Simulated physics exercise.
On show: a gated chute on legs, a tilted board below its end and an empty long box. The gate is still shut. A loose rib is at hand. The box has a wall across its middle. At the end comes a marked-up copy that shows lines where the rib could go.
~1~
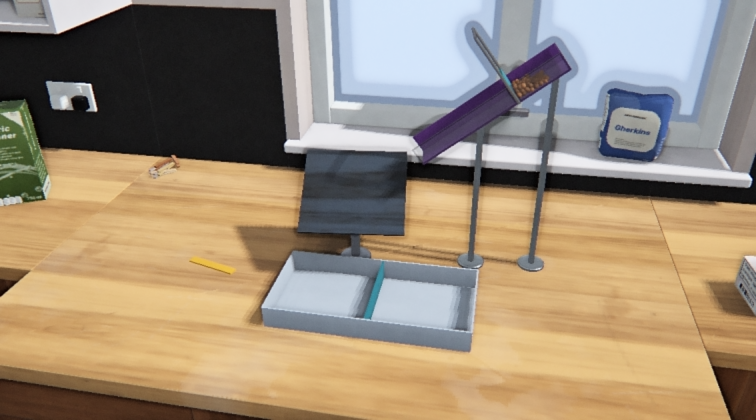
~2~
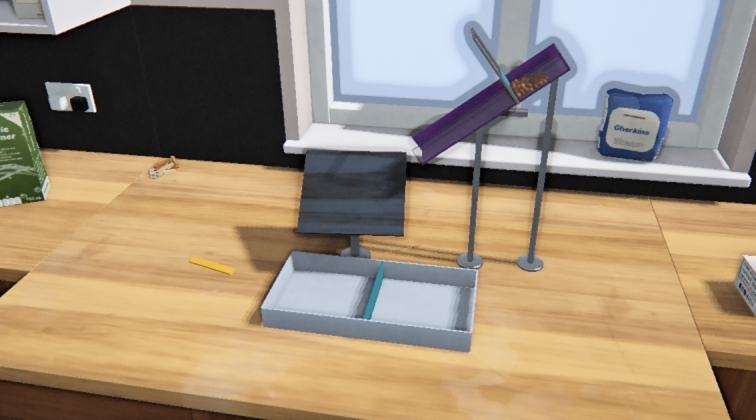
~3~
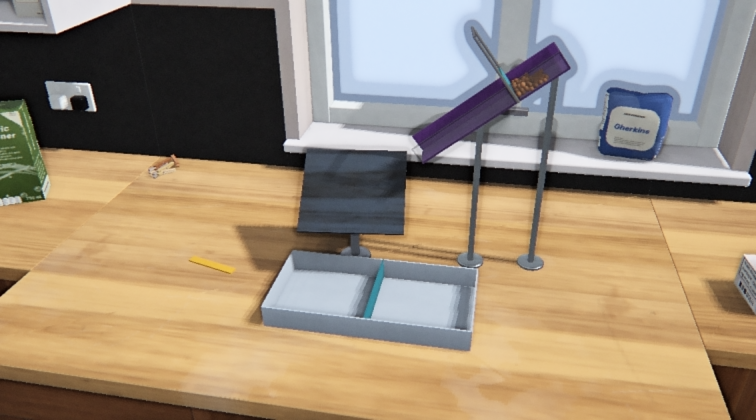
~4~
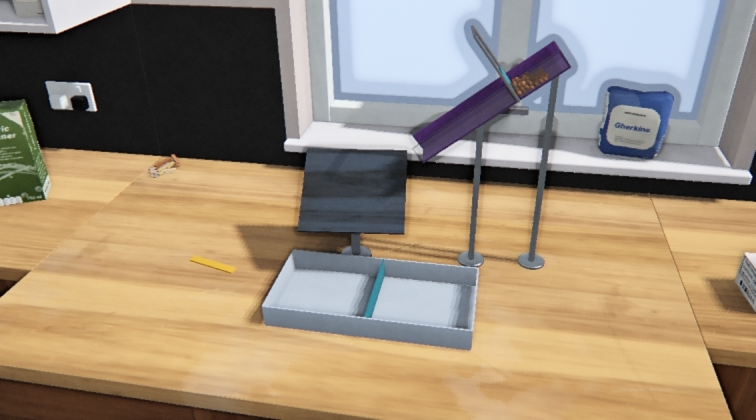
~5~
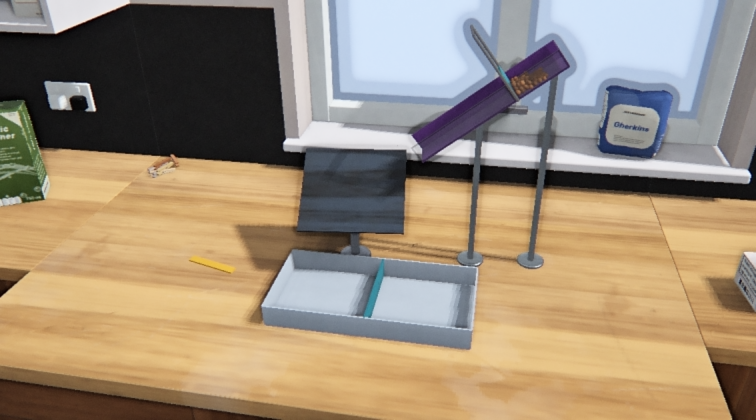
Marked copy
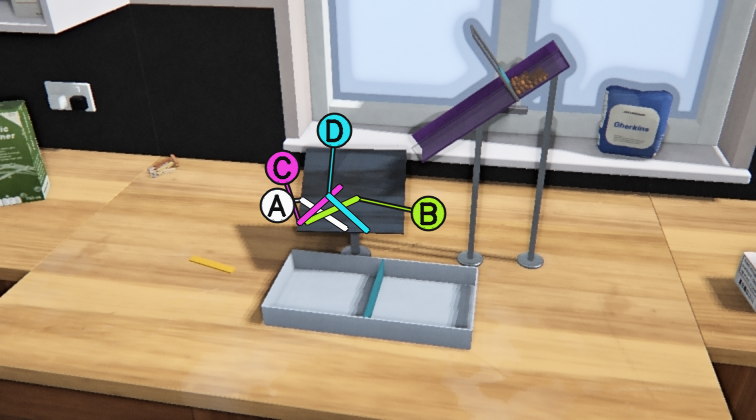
On a wooden counter, a purple chute holding small balls stands still above a divided tray.
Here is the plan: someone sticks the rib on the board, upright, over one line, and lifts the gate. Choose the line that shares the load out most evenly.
Line D does it best.
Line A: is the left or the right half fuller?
The left half.
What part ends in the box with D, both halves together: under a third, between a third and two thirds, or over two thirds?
Line D gives over two thirds.
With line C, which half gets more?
The left half.
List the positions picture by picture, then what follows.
The first frame shows load behind the gate near (528, 86), cereal balls; lip of the chute near (423, 158), sloping fairly steeply.
The second frame shows middle of the board near (353, 191), tilted fairly steeply; middle of its low edge near (350, 234); of its high edge near (356, 151).
The third frame shows front corners of the box near (262, 307) and (471, 332); front end of its middle wall near (364, 319); gate still shut near (503, 75).
The fourth frame shows middle of the load near (527, 84); lip near (423, 156).
The fifth frame shows middle of the load near (526, 83); lip near (422, 156).
On the marked copy, line A from (302, 200) to (345, 228); line B from (357, 198) to (307, 221); line C from (339, 187) to (299, 222); line D from (328, 195) to (366, 230).
Choosing A, of what is caught, the whole lot in the left half, none at all in the right.
Choosing B, of what is caught, the whole lot in the left half, none at all in the right.
Choosing C, of what is caught, the whole lot in the left half, none at all in the right.
Choosing D, of what is caught, close to a third in the left half, close to two thirds in the right.
